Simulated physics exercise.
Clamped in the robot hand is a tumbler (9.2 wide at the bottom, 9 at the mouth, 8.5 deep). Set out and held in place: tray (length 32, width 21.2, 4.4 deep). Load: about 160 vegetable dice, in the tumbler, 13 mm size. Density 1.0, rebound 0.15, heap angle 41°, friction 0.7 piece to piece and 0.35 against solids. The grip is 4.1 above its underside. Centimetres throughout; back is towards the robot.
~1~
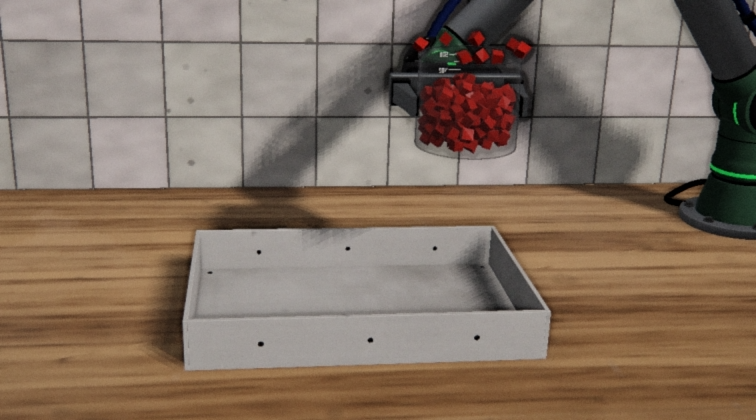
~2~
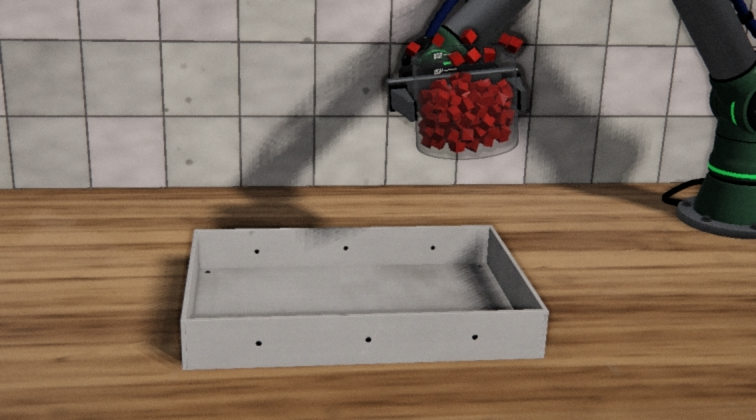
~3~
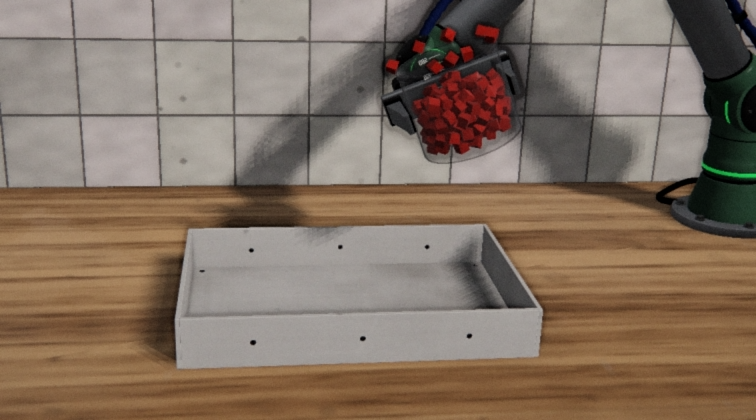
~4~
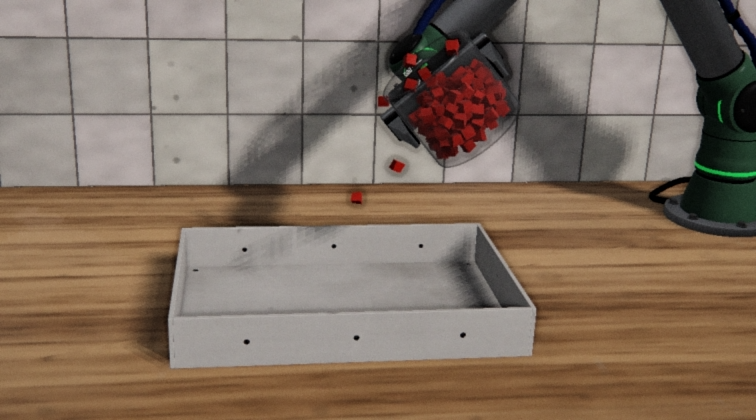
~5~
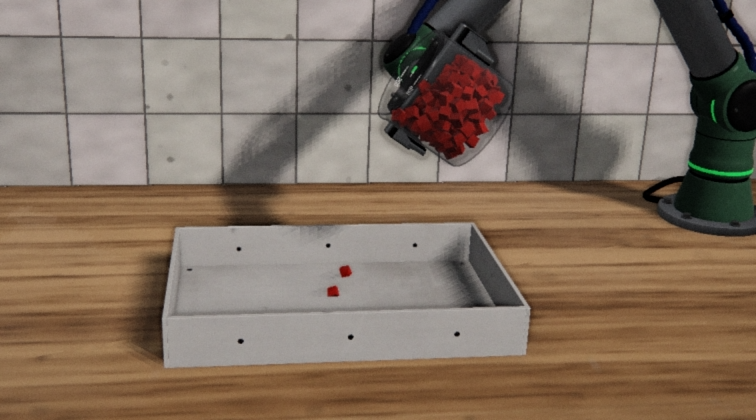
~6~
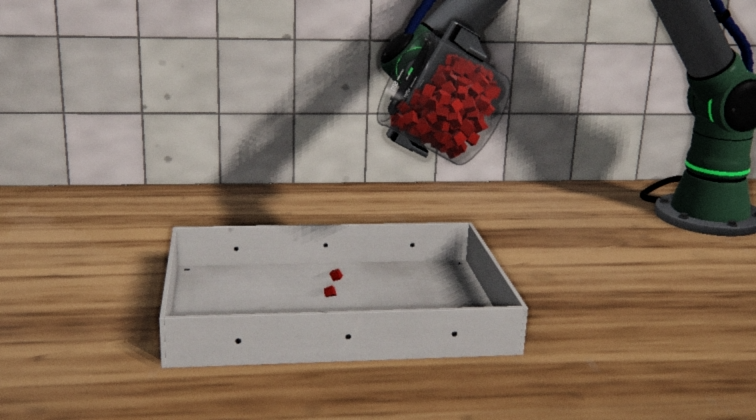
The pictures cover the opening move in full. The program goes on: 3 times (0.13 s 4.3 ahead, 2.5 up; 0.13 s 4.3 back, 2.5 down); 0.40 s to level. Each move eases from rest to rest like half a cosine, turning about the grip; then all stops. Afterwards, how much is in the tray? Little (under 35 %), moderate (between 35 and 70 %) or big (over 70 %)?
In the tray the share is moderate, between 35 and 70 %.
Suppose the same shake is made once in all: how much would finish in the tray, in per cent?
In that case some 30 per cent.
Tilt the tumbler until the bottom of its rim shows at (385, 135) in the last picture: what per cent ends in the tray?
About 85 per cent.
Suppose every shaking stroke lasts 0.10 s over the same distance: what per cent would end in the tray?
It would be near 80 per cent.
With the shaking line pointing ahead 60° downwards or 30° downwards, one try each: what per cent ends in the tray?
Some 0 and 5 per cent.
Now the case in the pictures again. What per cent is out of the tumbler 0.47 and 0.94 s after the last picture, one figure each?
About 30, 55.
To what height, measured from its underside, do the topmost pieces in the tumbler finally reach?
Some 7.0 cm.
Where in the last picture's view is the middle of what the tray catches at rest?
Around (322, 297).
Then, 0.47 s on, tilted 62° forward, highest piece 24 above the table; 112 in the tumbler, 40 in the tray, 13 in flight or on a rim.
Then, 0.94 s on, tilted 40° forward, highest piece 22 above the table; 90 in the tray, 75 in the tumbler.
Then, 1.38 s on, level, highest piece 24 above the table; 90 in the tray, 75 in the tumbler.
Then, 2.43 s on, level, highest piece 24 above the table; 90 in the tray, 75 in the tumbler.
In the end, 90 in the tray, 75 in the tumbler. That is 55 % in the tray.
